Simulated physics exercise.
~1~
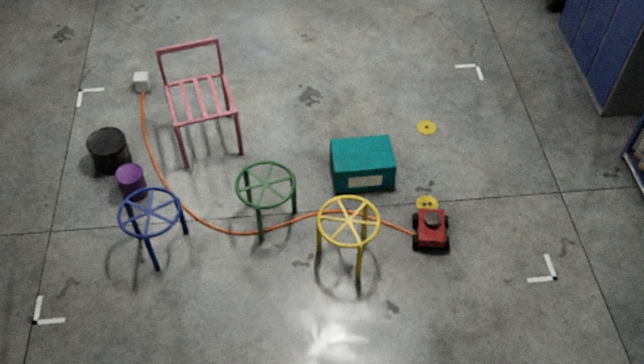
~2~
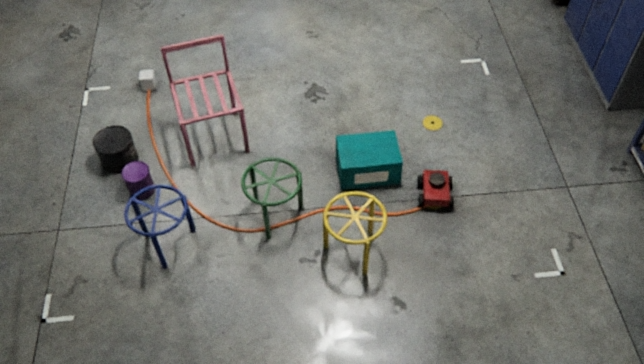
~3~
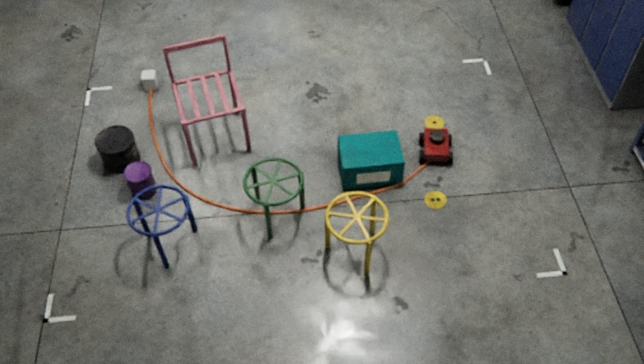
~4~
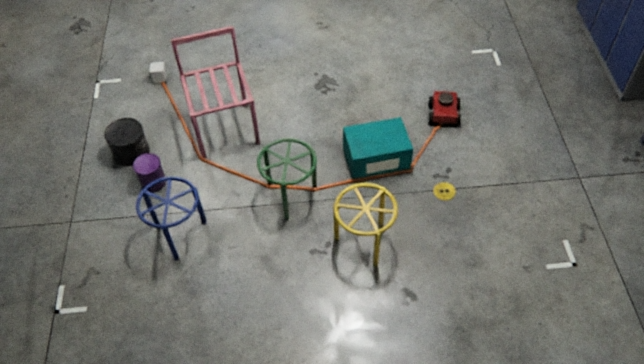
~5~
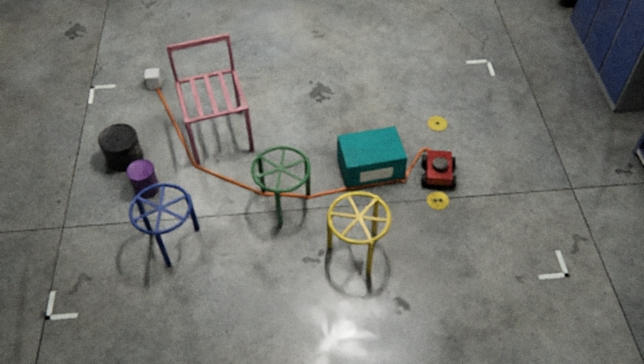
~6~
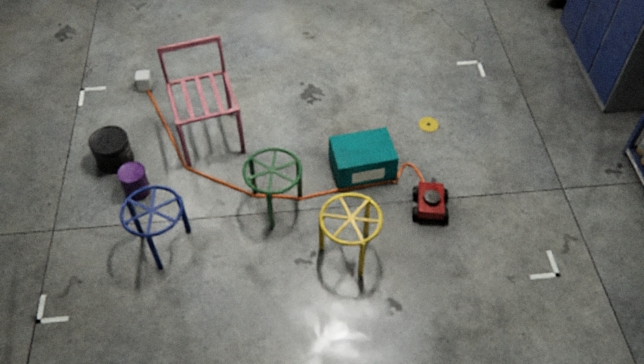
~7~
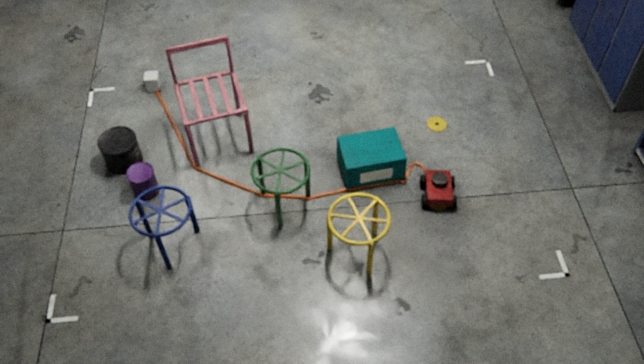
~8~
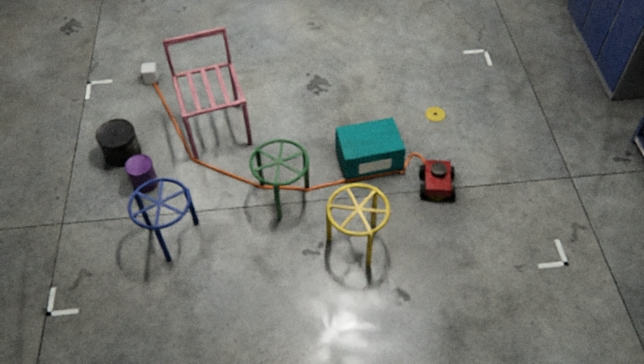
A small red cart trailing an orange cord rolled away past the teal box to the far yellow mark, tugging the cord tight against the green stool and box, then came back toward the near mark and stopped, with the cord still plugged in.
